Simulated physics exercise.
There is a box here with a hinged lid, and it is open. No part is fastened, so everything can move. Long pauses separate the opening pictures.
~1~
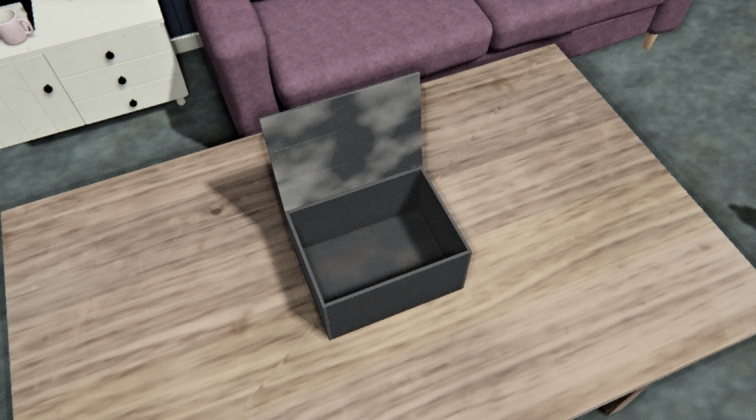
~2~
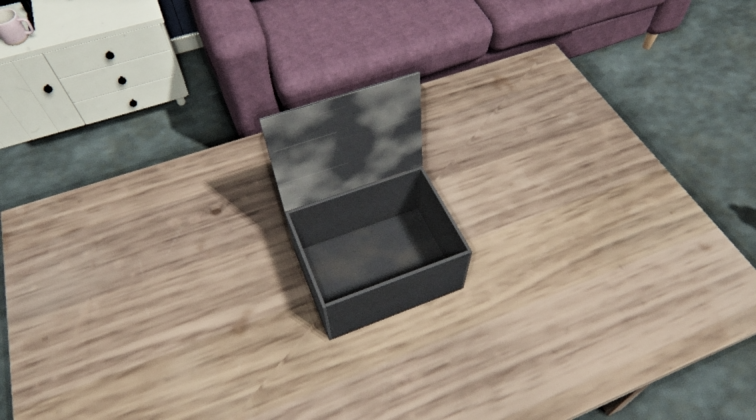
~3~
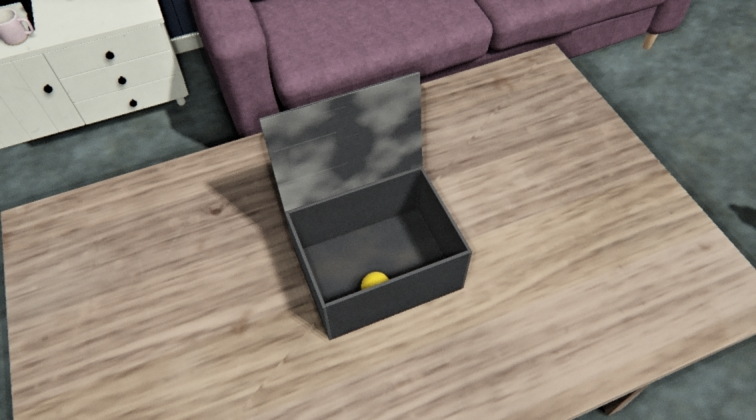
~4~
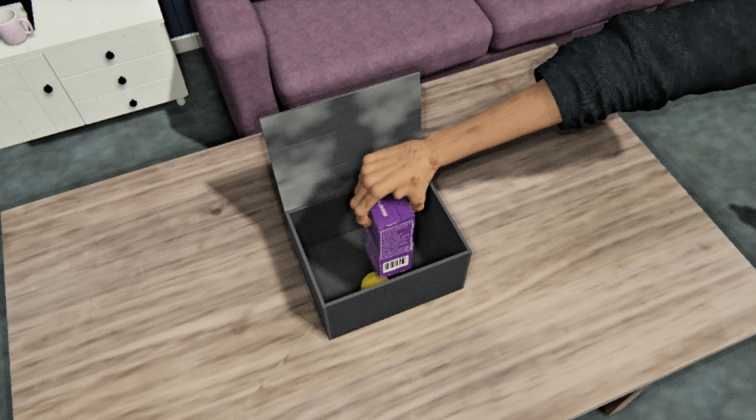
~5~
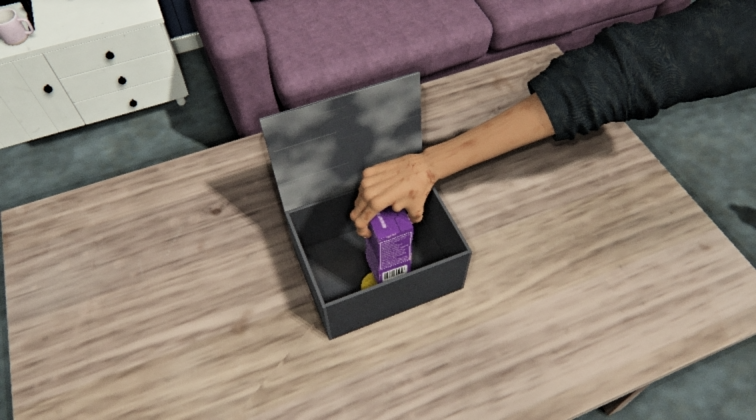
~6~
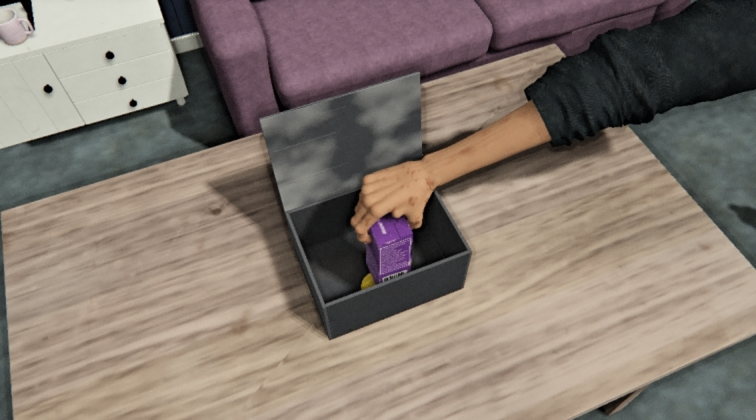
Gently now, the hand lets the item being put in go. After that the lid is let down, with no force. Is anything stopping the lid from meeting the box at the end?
Lies on the rim.
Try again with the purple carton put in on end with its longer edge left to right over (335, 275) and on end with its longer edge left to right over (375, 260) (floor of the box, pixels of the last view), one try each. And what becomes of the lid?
Well, first it won't go down, and then it won't go down.
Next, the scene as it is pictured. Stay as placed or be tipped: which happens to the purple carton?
Observation: It tilts over.
Then, 0.90 s later than the last frame, lid starting down; purple carton on its side near (403, 274); yellow lemon moved about its own width.
Then, 1.80 s later than the last frame, lid 41° above the rim; purple carton on its side near (403, 274); yellow lemon moved about its own width.
When it is over, lid shut; lying over in the box, purple carton; moved from the start, yellow lemon. End places, in pixels of the last picture, purple carton near (403, 274).
